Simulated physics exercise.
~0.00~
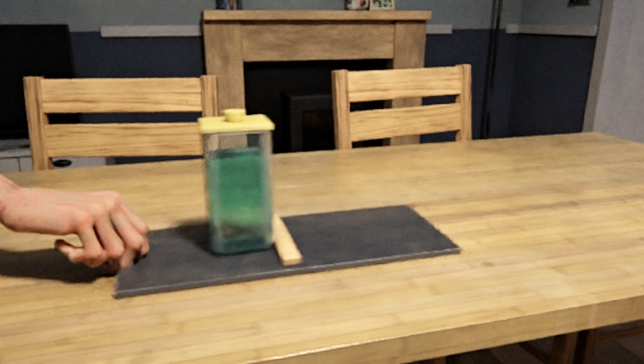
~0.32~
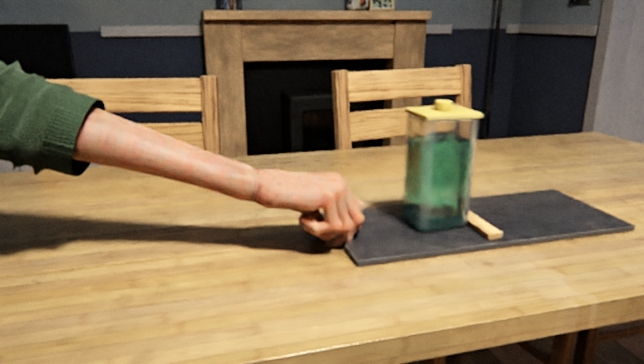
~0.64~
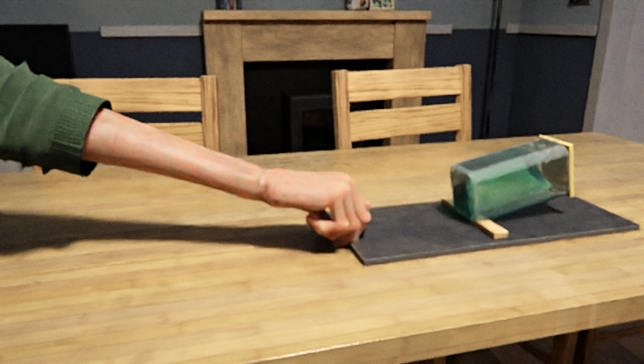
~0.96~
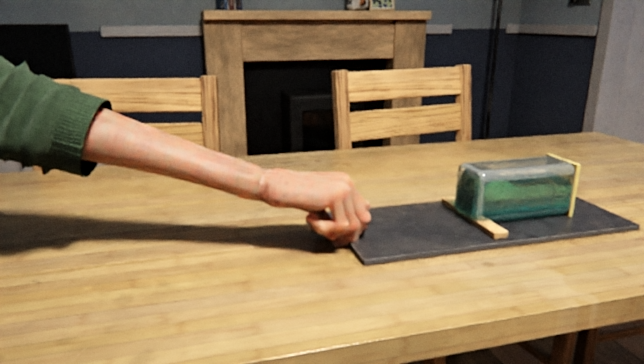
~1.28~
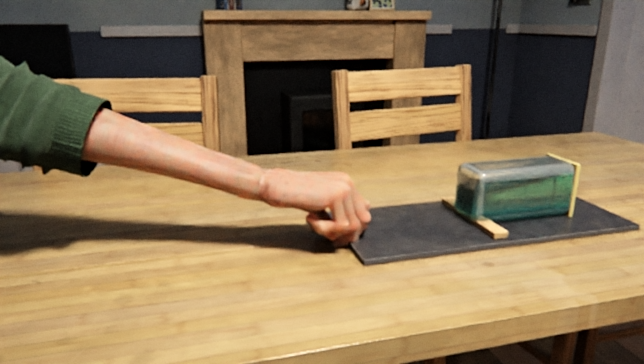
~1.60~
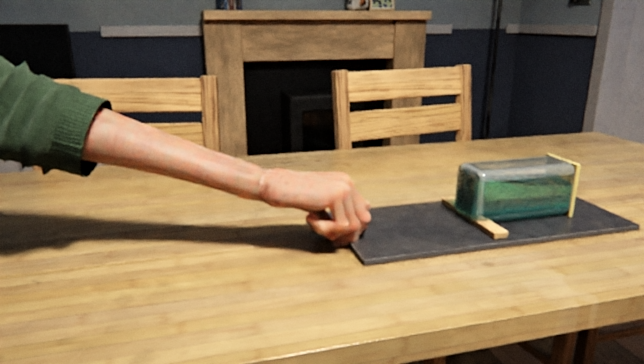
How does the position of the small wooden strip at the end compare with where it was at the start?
The strip starts near the middle of the view and ends up farther to the right, slightly farther back on the table.
